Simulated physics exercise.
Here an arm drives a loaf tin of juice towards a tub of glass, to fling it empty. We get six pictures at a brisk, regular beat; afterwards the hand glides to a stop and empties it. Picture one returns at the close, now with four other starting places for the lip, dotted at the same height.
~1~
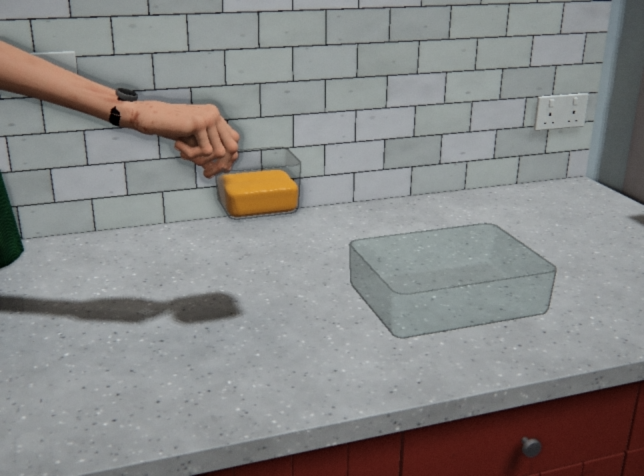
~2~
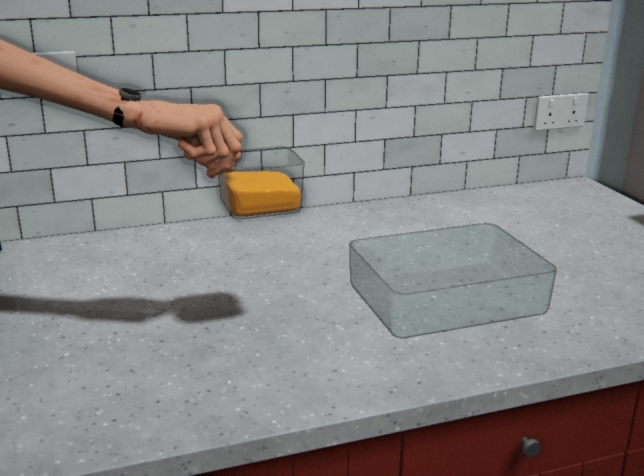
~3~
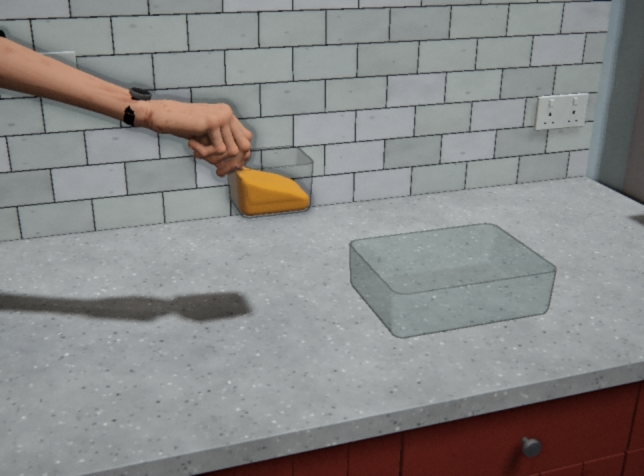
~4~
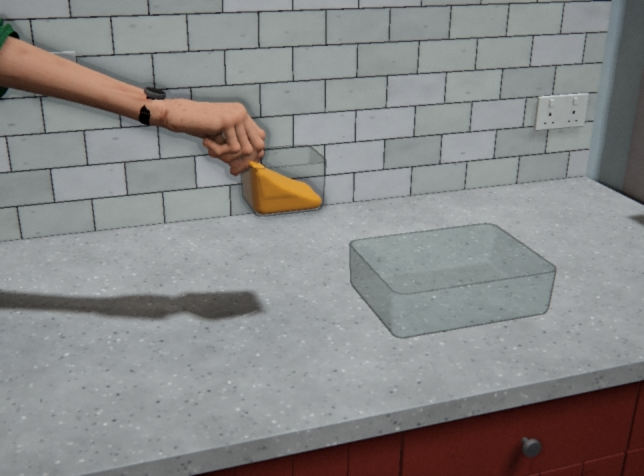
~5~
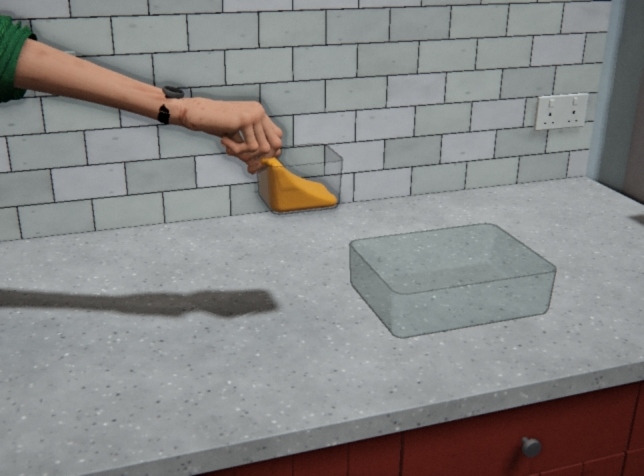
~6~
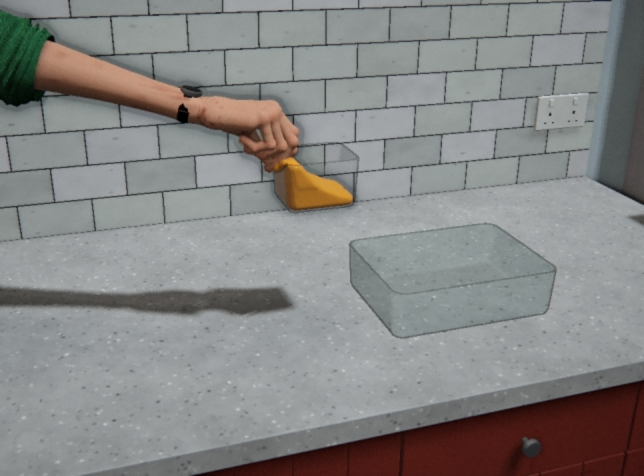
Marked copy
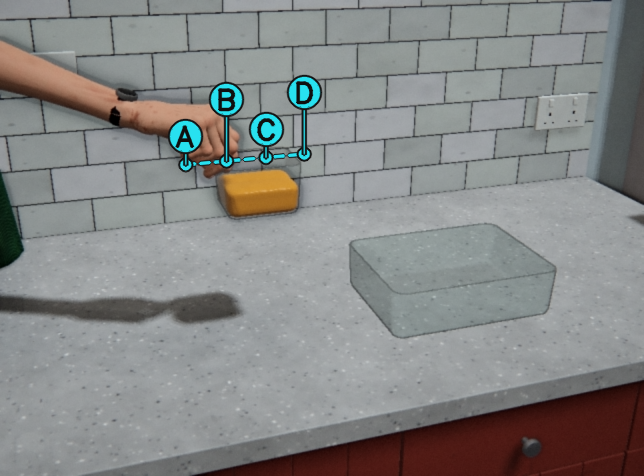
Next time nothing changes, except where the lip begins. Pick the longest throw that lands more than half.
C will do.
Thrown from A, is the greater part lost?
Yes.
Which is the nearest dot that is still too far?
Dot B.
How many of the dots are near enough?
Two of them.
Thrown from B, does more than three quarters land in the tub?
No, less.
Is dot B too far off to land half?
Yes, that goes wrong.
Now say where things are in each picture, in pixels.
Upright, lip at (292, 155); tub from (390, 337) to (546, 310); nothing has left yet.
Upright, lip at (295, 154); nothing has left yet.
Upright, lip at (304, 154); nothing has left yet.
Upright, lip at (317, 152); nothing has left yet.
Upright, lip at (333, 151); juice is over the rim, down to (259, 158).
Upright, lip at (349, 150); juice is over the rim, down to (272, 164).
On the marked copy, A at (185, 164); B at (226, 161); C at (266, 157); D at (304, 154).
With A, about 21 % lands in the tub, 75 % falls short and 4 % goes beside or beyond.
With B, about 37 % lands in the tub, 56 % falls short and 7 % goes beside or beyond.
With C, about 67 % lands in the tub, 24 % falls short and 9 % goes beside or beyond.
With D, about 81 % lands in the tub, 7 % falls short and 13 % goes beside or beyond.
